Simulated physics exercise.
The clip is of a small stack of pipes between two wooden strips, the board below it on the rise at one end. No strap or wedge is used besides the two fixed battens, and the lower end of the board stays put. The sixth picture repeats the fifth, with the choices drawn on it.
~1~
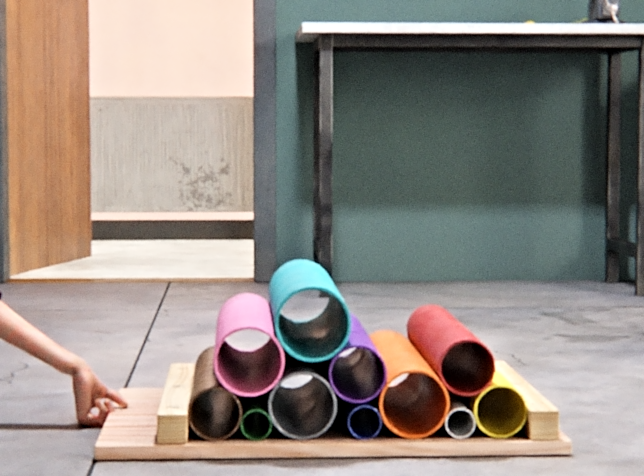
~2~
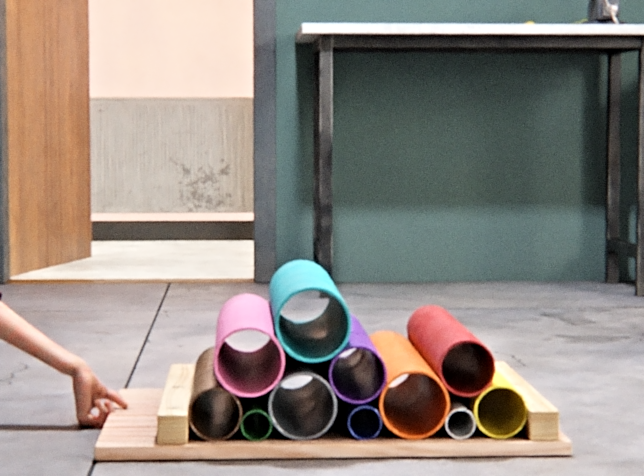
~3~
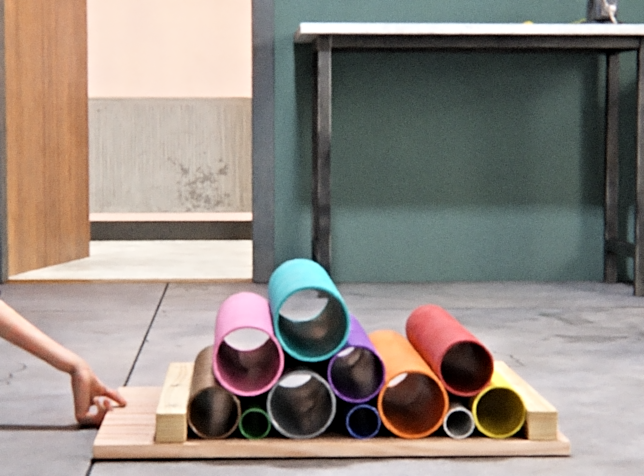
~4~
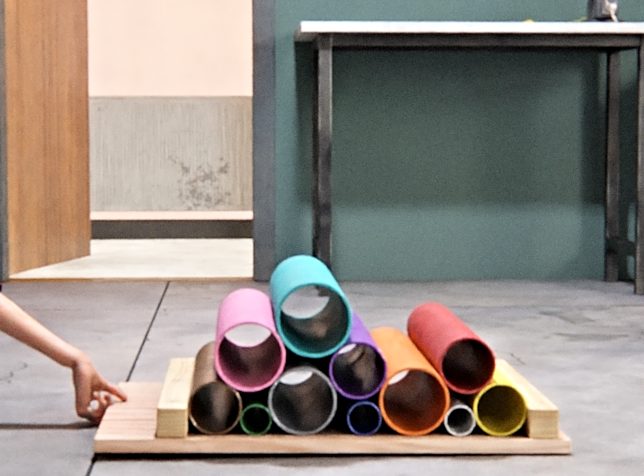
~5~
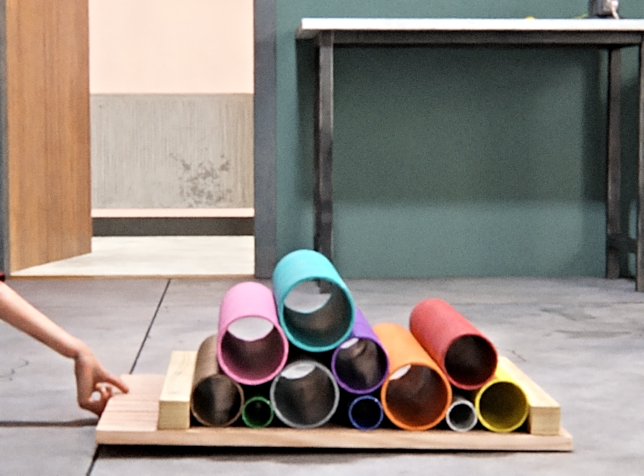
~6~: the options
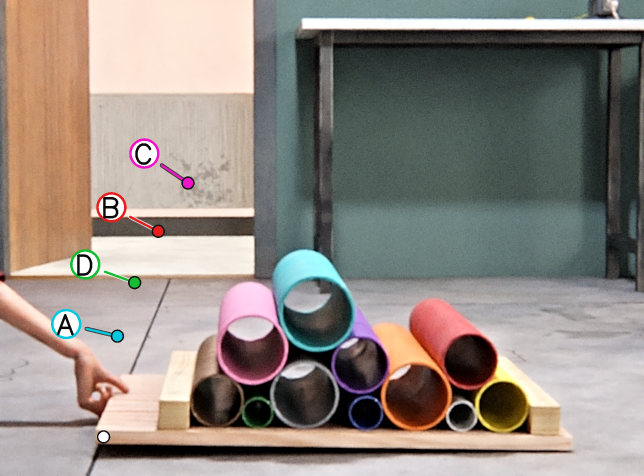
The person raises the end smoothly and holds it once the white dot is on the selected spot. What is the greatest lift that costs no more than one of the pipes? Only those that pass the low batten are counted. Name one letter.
Mark C is as high as it can go.
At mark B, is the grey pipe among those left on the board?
Yes, with B.
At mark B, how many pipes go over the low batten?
It comes to none.
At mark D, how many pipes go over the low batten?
The count is none.
On the marked copy, A at (118, 336); B at (158, 231); C at (188, 183); D at (135, 283); the white dot at (104, 437).
With C. Early on, board at 19°.
Further on, board at 34°.
At the end, board at 34°, none over the low batten.
As for the rest, A none over the low batten; B none over the low batten; D none over the low batten.
